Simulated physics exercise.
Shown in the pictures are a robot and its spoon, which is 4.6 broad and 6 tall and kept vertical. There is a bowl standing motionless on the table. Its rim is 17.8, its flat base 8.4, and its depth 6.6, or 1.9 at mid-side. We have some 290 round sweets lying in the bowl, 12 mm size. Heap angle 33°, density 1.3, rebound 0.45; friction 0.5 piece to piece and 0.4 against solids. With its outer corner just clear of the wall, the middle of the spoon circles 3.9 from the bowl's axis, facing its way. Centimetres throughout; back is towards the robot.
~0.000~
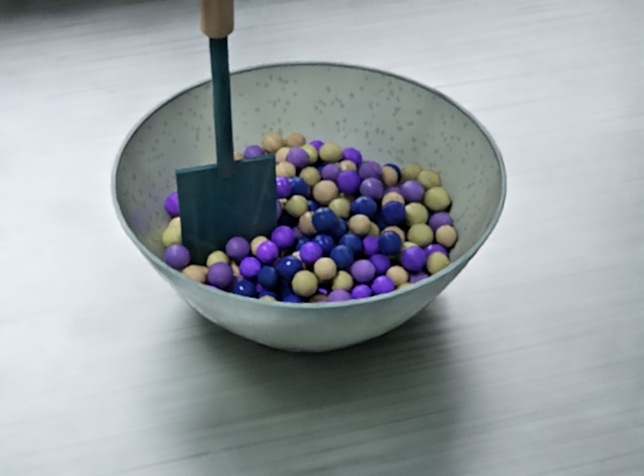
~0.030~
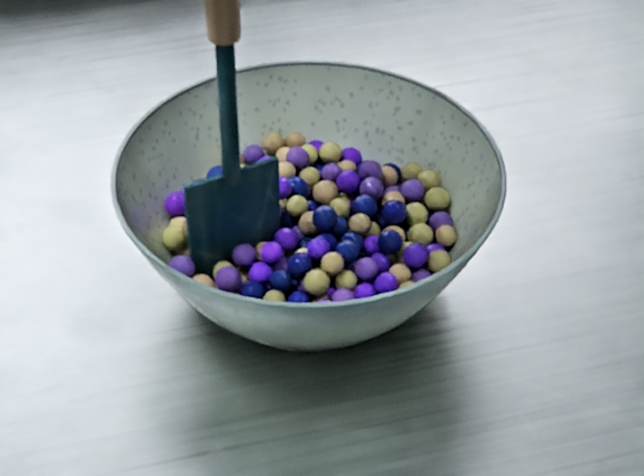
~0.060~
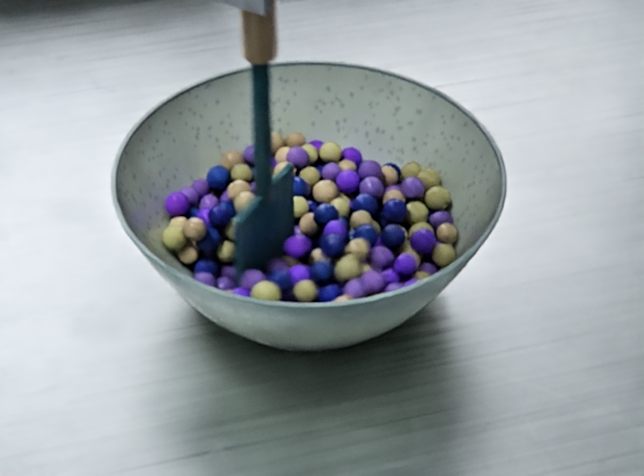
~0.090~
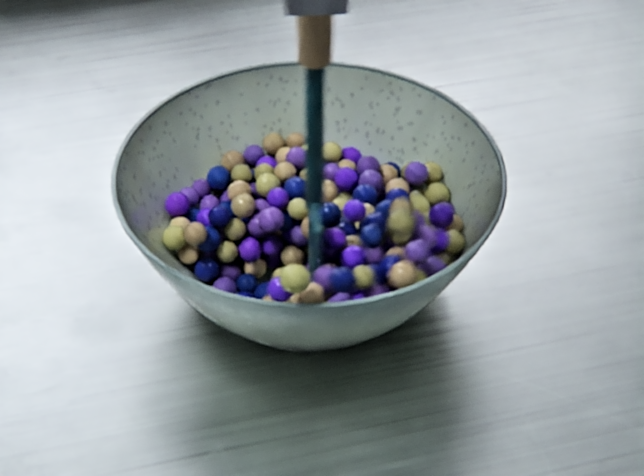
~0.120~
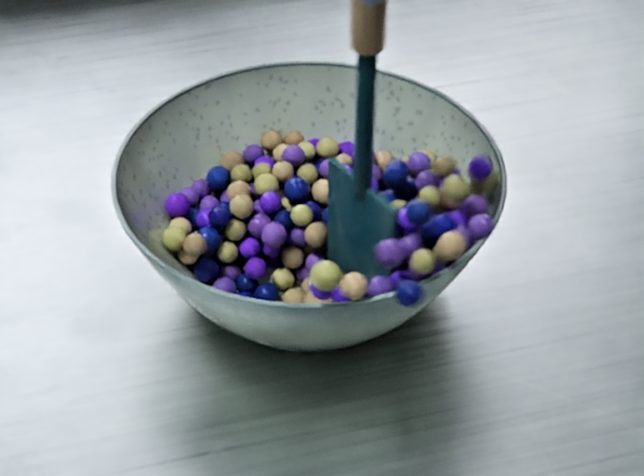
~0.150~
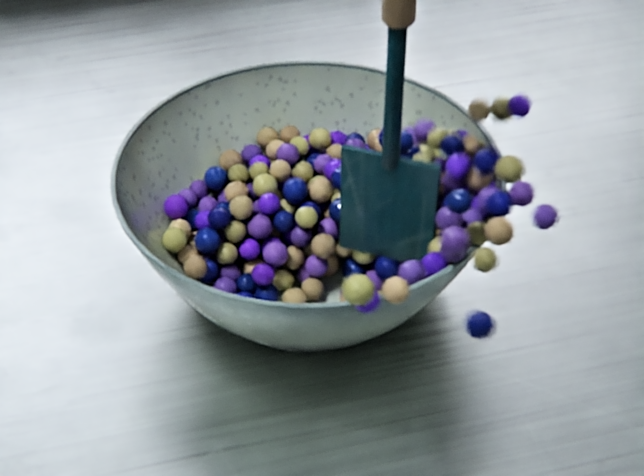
On a grey tabletop, a teal spade-like tool sweeps rightward through a bowl of purple, blue and beige balls, pushing several over the rim.
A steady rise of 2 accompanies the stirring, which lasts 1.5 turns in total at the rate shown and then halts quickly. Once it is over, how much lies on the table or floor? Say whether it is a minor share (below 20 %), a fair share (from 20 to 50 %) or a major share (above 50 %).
A fair share.
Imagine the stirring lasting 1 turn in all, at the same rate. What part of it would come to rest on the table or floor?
Close to 30 in a hundred.
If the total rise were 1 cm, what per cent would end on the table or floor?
Result: Roughly 40 %.
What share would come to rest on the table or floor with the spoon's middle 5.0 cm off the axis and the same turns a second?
That would give close to 5 per cent.
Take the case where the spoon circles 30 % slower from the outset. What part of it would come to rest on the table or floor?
It would come to around 20 percent.
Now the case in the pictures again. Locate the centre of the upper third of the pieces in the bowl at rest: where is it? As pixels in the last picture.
The centre sits around (339, 241) in the last picture.
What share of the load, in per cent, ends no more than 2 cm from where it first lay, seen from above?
I'd put it at about 10 in a hundred.
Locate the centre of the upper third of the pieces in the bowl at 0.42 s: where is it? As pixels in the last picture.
Around (305, 265).
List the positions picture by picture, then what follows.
The spoon neck at (224, 137), 0° round; upper third of the load around (316, 216), from x 175 to 445, top at y 145; 286 in the bowl, in the first picture.
The spoon neck at (230, 145), 13° round; upper third of the load around (317, 223), from x 175 to 445, top at y 145, in the second picture.
The spoon neck at (263, 164), 45° round; upper third of the load around (326, 237), from x 175 to 445, top at y 145, in the third picture.
The spoon neck at (315, 170), 78° round; upper third of the load around (368, 233), from x 175 to 455, top at y 145, in the fourth picture.
The spoon neck at (364, 156), 112° round; upper third of the load around (407, 213), from x 175 to 485, top at y 140; 283 in the bowl, 3 in flight or on the tool, in the fifth picture.
The spoon neck at (392, 129), 145° round; upper third of the load around (434, 180), from x 175 to 545, top at y 105; 274 in the bowl, 12 in flight or on the tool, in the sixth picture.
After 0.28 s, 294° round, highest piece 13 above the table; 228 in the bowl, 15 on the table or floor, 43 in flight or on the tool.
After 0.42 s, 83° round, highest piece 11 above the table; 196 in the bowl, 64 on the table or floor, 26 in flight or on the tool.
After 0.68 s, 180° round, highest piece 5 above the table; 188 in the bowl, 98 on the table or floor.
After 1.38 s, 180° round, highest piece 5 above the table; 188 in the bowl, 98 on the table or floor.
In the end, 188 in the bowl, 98 on the table or floor. That is 34 % on the table or floor.
